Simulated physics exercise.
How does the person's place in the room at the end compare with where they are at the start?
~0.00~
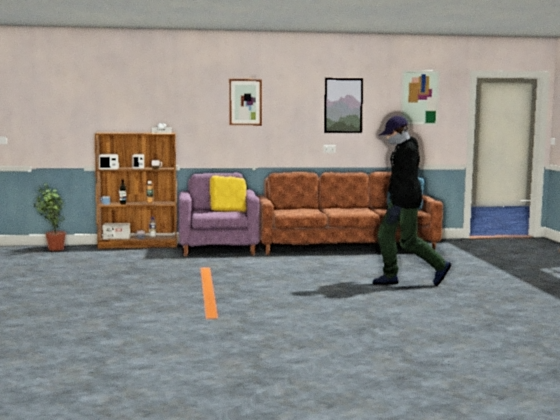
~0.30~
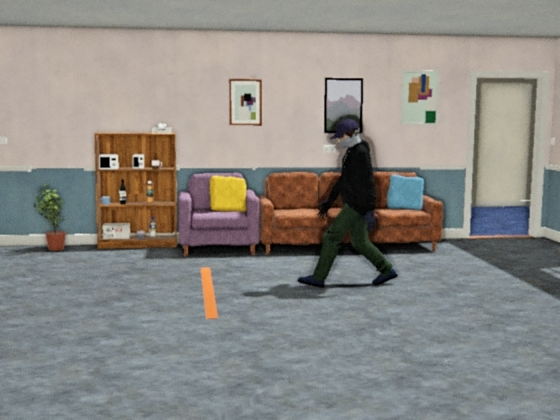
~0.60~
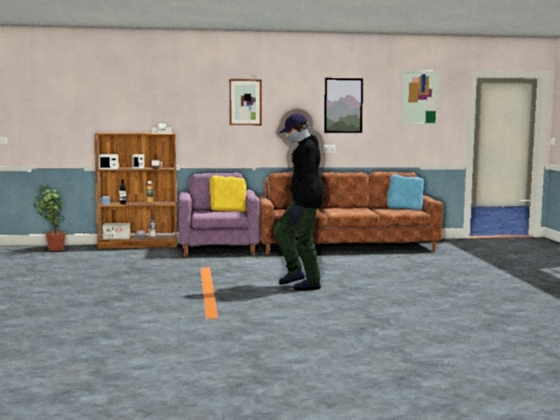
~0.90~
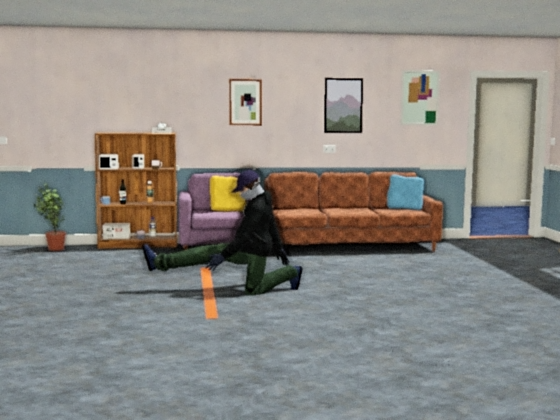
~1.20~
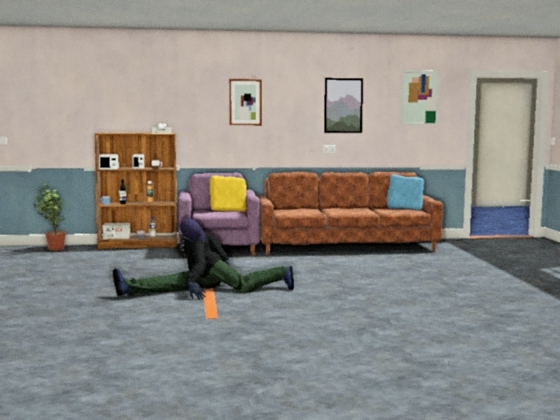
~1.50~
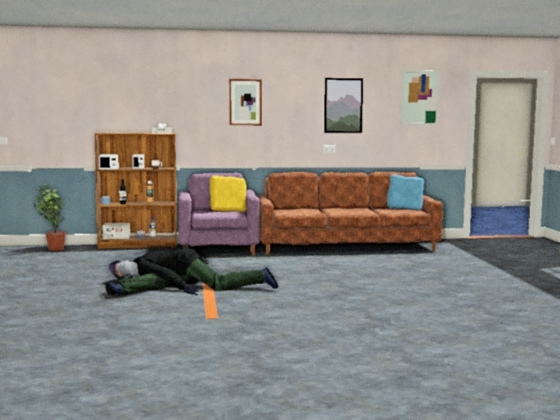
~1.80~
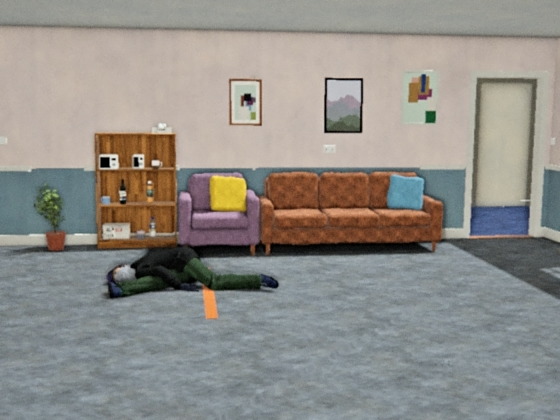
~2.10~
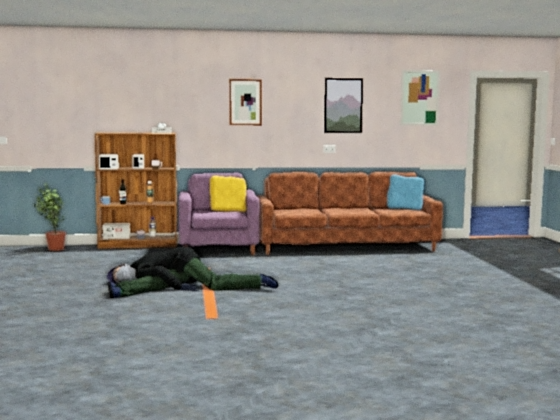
At the start the person is upright near the right end of the orange sofa. At the end they are farther left, lying on the floor in front of the shelf and the purple armchair.
